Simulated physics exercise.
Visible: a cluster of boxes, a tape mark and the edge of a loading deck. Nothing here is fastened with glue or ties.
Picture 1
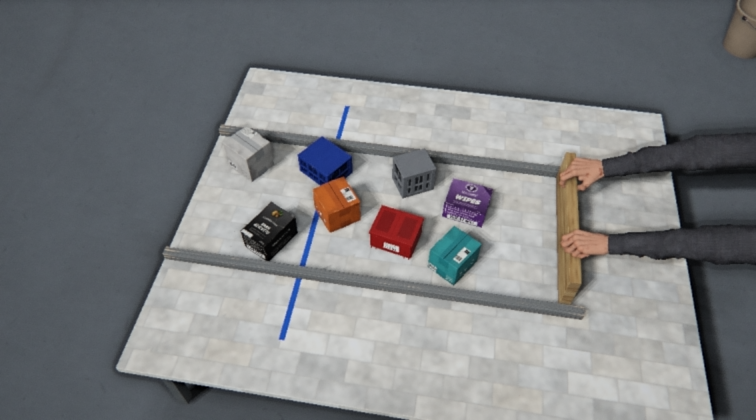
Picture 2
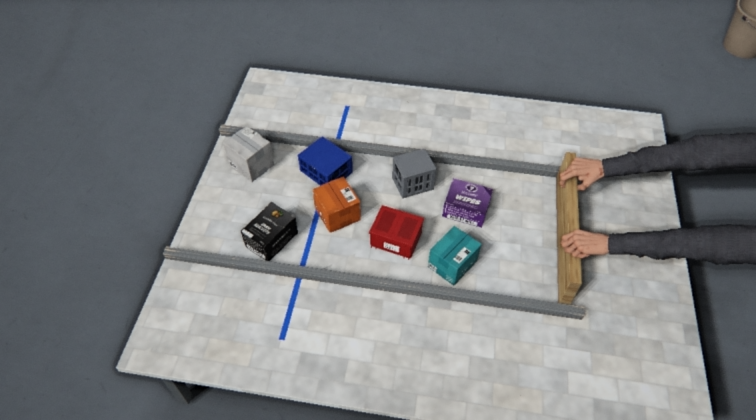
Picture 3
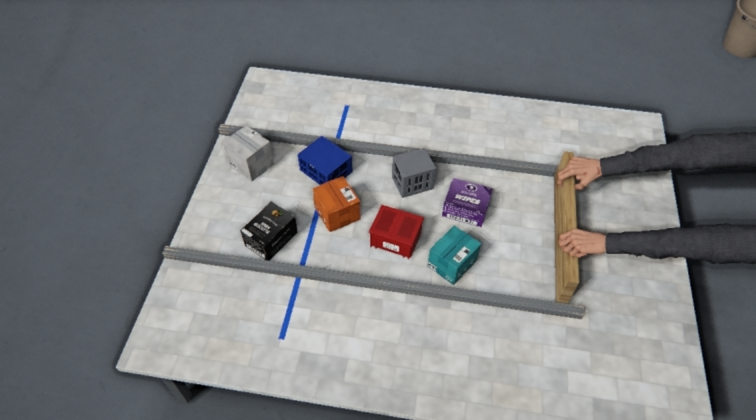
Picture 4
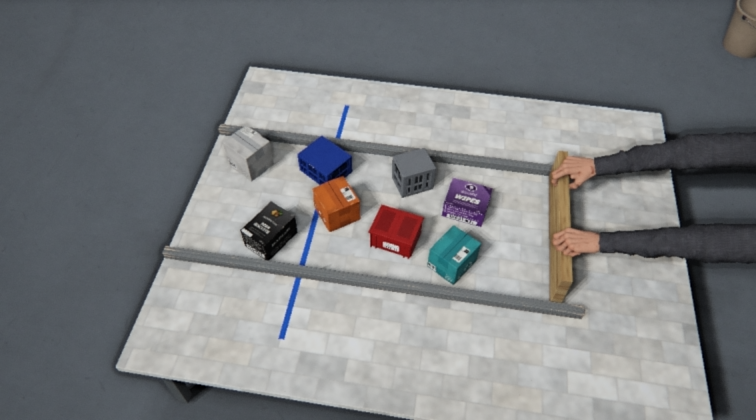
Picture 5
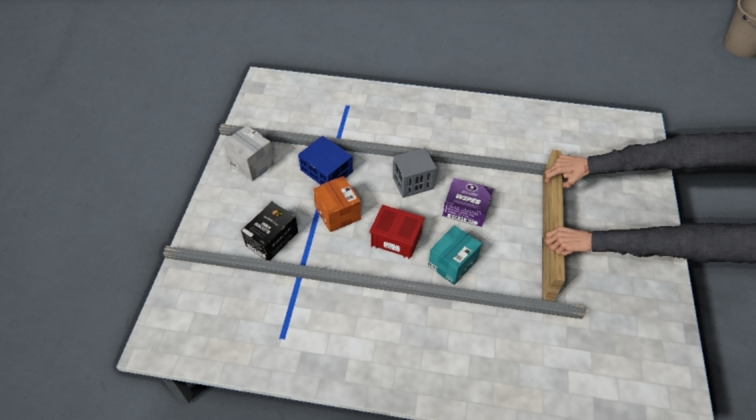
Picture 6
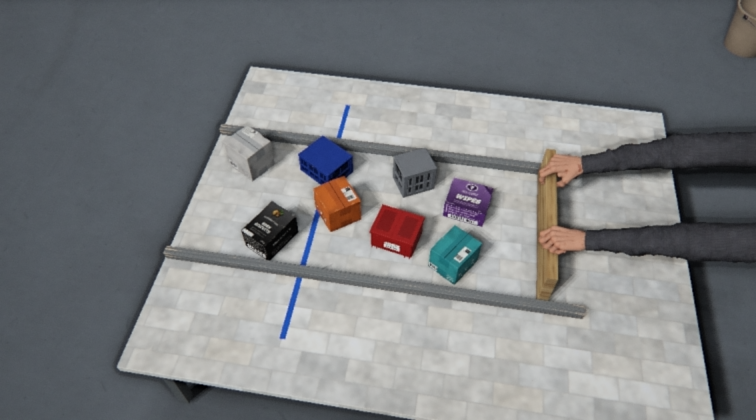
A wooden plank, held by two hands reaching in from the right, slides slowly a short way left between two grey rails on a pale tiled tabletop, seen from a high angle. Eight boxes and crates lie between the rails: white, black, blue and orange near a blue tape line at left, grey, red, purple and turquoise further right. The boxes stay still, untouched by the plank, and the camera does not move.
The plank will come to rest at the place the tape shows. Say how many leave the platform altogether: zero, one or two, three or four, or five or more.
Seems the ones that don't stay up number none, for sure.
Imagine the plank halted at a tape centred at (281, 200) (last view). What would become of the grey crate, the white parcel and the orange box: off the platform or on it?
Outcome - grey crate: It stays up there; white parcel: It is not there; orange box: It stays up there.
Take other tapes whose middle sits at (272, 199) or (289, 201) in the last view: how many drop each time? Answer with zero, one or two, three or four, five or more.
First tape: 1 or 2; second tape: None.
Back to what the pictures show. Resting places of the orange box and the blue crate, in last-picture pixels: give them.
Near (255, 181) and (282, 151).
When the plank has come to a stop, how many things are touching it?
Count: 3.
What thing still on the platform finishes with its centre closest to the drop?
Nearest at the end: The white parcel.
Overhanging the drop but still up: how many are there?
The figure is 0.
A little later, none off yet; white parcel at rest near (250, 153); black box at rest near (271, 231); blue crate at rest near (326, 163).
Next, none off yet; white parcel at rest near (250, 153); black box at rest near (271, 231); blue crate shifted a little near (321, 160).
When it is over, the number that fall off is zero.
